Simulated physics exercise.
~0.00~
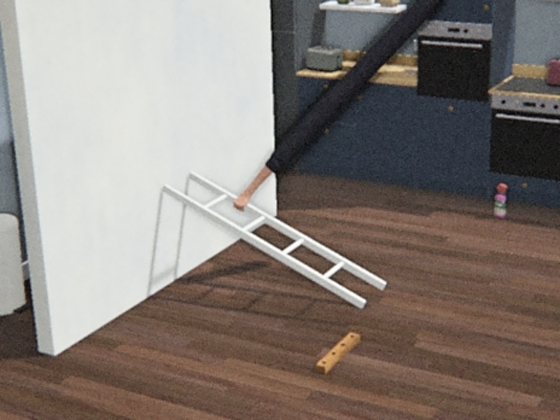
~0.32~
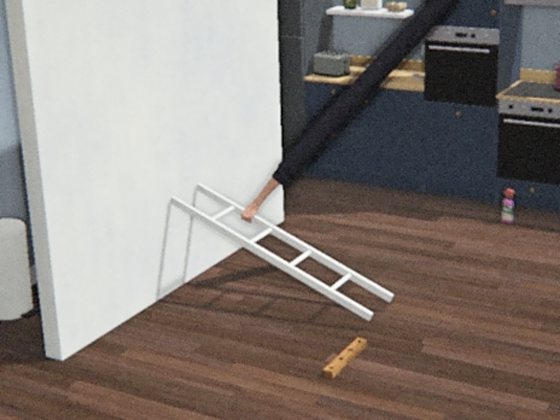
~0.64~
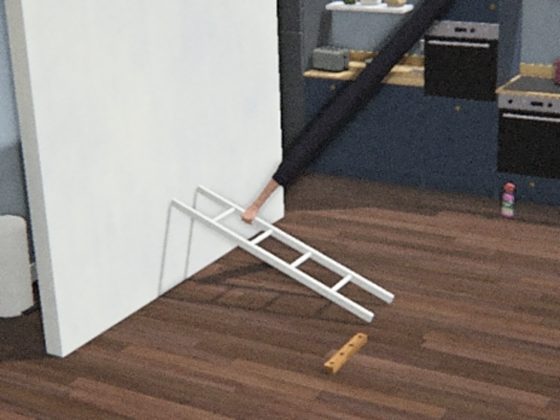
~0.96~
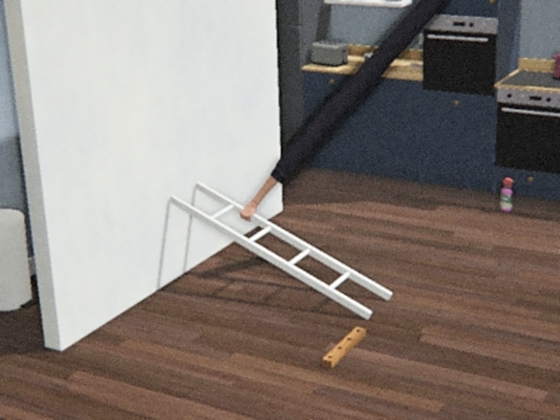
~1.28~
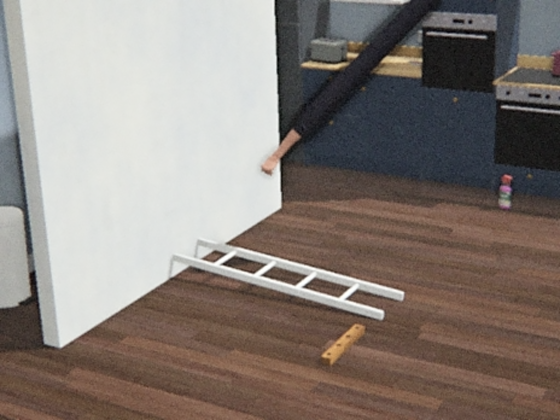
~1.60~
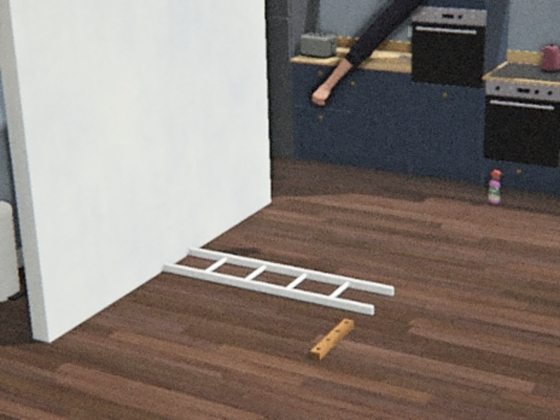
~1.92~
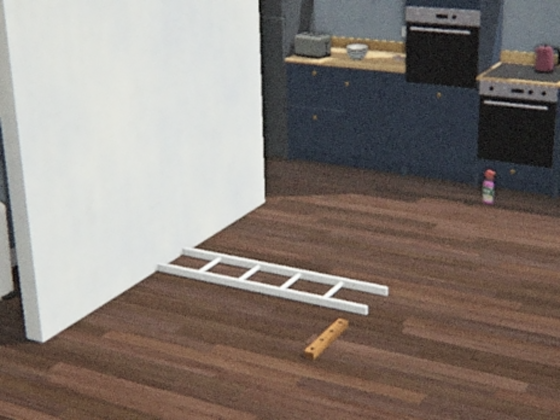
A white, ladder-like gate leans at a slant against the side of a tall white panel, its feet on a dark wooden floor, seen from above by a slightly swaying camera. A dark-sleeved arm reaches down from the upper right, its hand on the gate's upper part. A short orange-brown batten lies on the floor at lower right, and navy kitchen cabinets with ovens stand behind. The hand holds the gate nearly still, then lets go and draws back. The gate's feet slide out and its top drops down the panel. It ends flat on the floor, short of the unmoved batten, with the arm gone.
